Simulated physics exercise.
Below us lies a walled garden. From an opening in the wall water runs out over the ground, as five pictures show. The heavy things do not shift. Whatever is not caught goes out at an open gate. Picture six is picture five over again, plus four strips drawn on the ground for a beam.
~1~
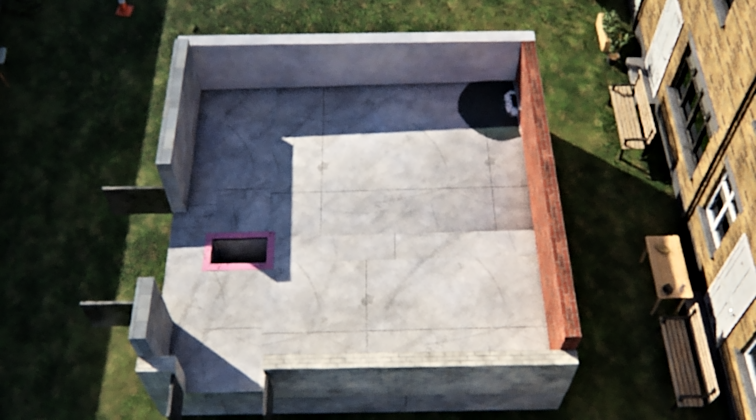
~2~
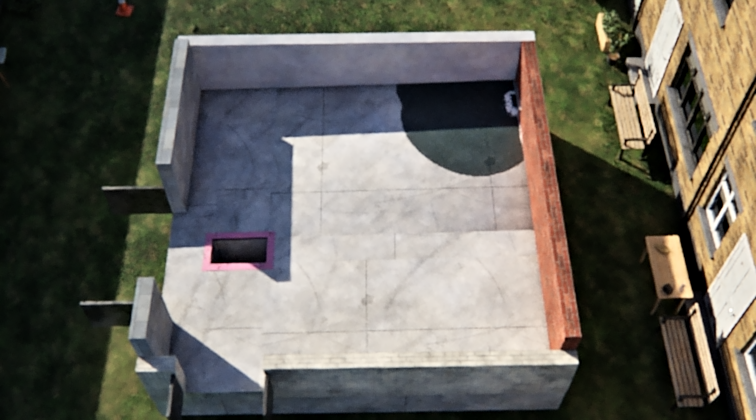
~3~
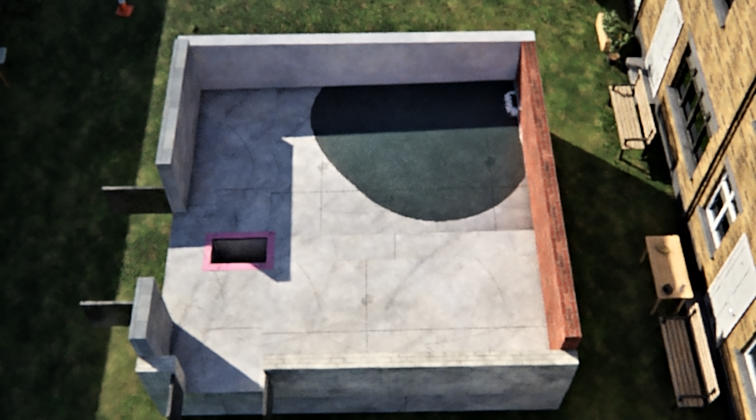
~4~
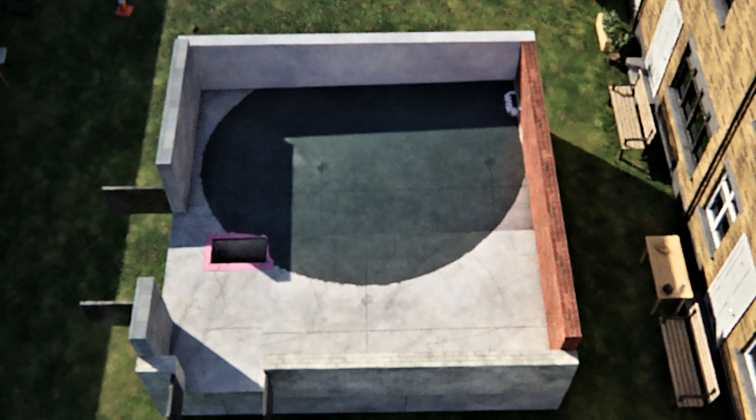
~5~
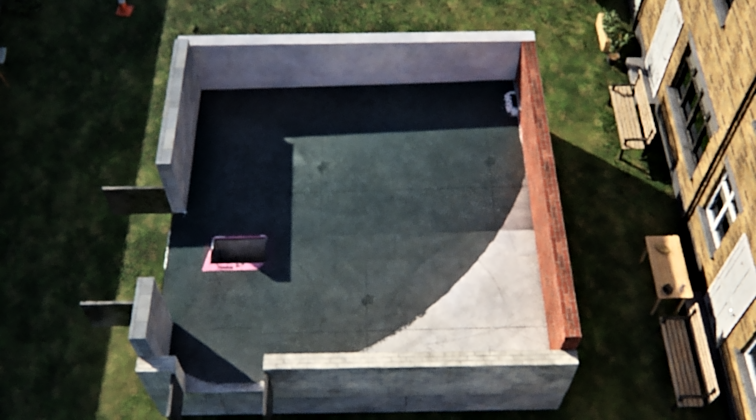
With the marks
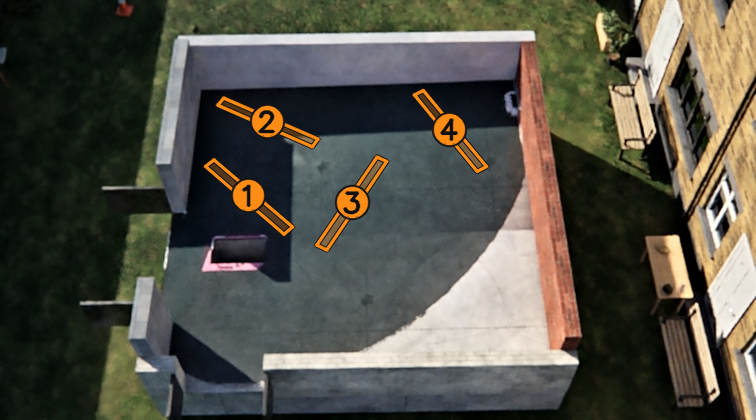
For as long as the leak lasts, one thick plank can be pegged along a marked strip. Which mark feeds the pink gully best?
Position 2 does it best.
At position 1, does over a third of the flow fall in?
No.
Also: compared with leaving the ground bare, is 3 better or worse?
Position 3 is worse.
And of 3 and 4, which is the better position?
The answer is 3.
In orange, 1 from (209, 163) to (288, 230); 2 from (220, 101) to (315, 142); 3 from (321, 247) to (381, 159); 4 from (418, 92) to (481, 168).
If 1 is chosen, about 14 % of the stream goes into the pink gully, about 85 % out by the gates.
If 2 is chosen, about 32 % of the stream goes into the pink gully, about 68 % out by the gates.
If 3 is chosen, about 21 % of the stream goes into the pink gully, about 79 % out by the gates.
If 4 is chosen, about 12 % of the stream goes into the pink gully, about 88 % out by the gates.
